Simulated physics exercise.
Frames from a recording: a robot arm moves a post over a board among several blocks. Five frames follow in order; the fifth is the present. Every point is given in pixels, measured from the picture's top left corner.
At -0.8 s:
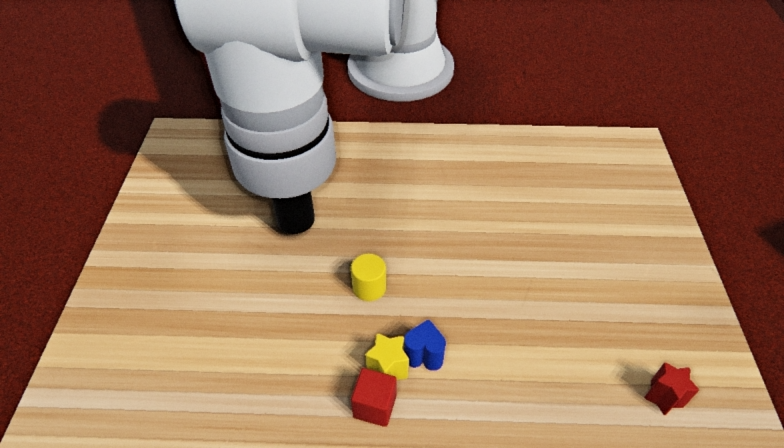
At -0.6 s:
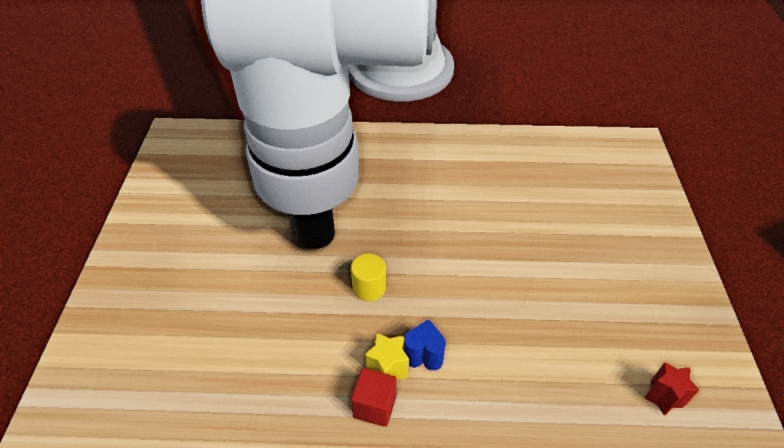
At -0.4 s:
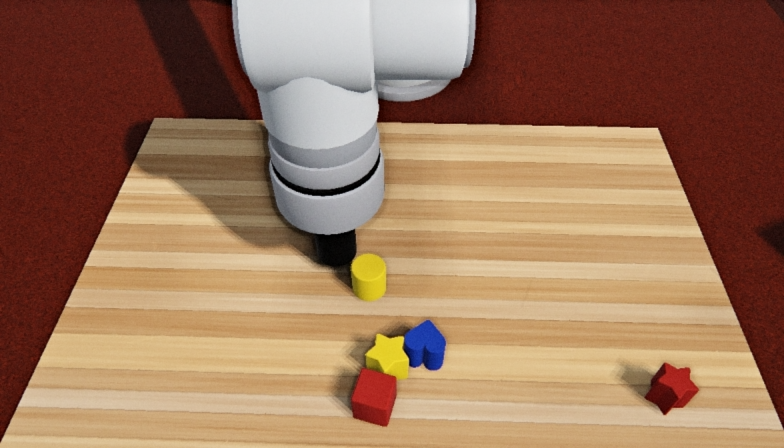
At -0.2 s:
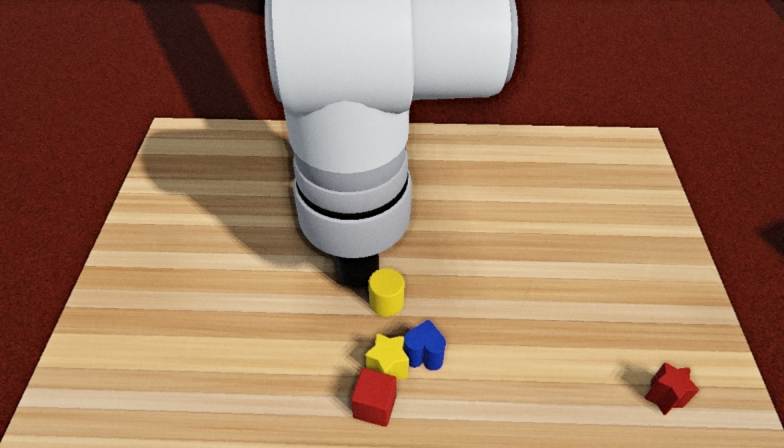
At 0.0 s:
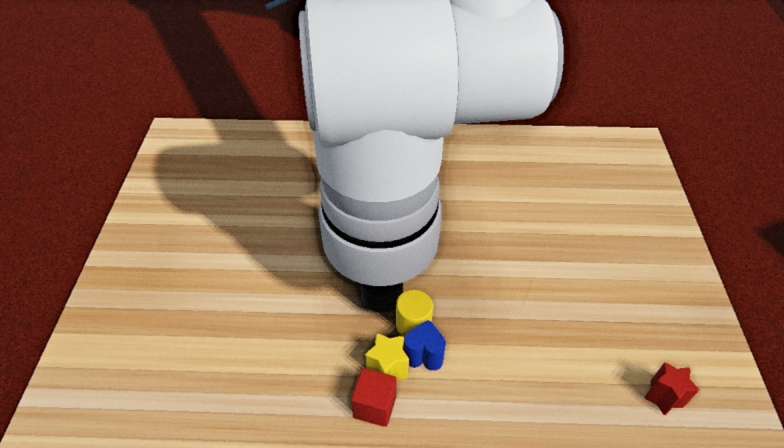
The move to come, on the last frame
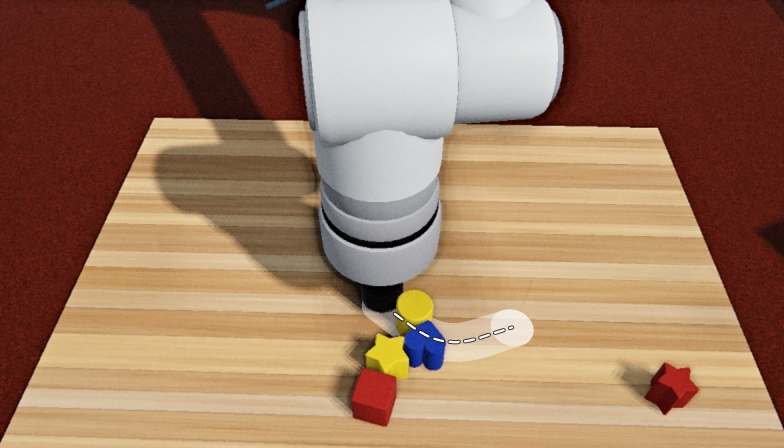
A robot arm moves down and right, pushing the yellow cylinder toward the blue heart.
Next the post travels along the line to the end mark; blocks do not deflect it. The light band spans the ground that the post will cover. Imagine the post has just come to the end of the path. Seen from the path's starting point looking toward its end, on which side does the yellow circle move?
It is displaced to the right.
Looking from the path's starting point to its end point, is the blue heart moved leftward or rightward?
It shifts to the right.
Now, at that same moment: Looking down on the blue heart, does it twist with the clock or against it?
Clockwise rotation.
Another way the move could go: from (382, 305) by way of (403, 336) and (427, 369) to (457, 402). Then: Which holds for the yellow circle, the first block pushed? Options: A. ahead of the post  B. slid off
Option B.
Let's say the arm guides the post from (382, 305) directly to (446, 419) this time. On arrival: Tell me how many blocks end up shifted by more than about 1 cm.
The push moves three or more blocks more than 1 cm.
The line goes from (382, 305) by way of (420, 332) and (467, 341) to (512, 327).
The first path, step by step. One third of the way, post at (421, 323); yellow circle at (461, 327); blue heart at (437, 351), turned 60° clockwise.
Two thirds of the way, post at (470, 332); yellow circle at (510, 341); blue heart at (441, 357), turned 60° clockwise.
At the end, post at (515, 318); yellow star unmoved; yellow circle at (537, 342); blue heart at (441, 357), turned 60° clockwise.
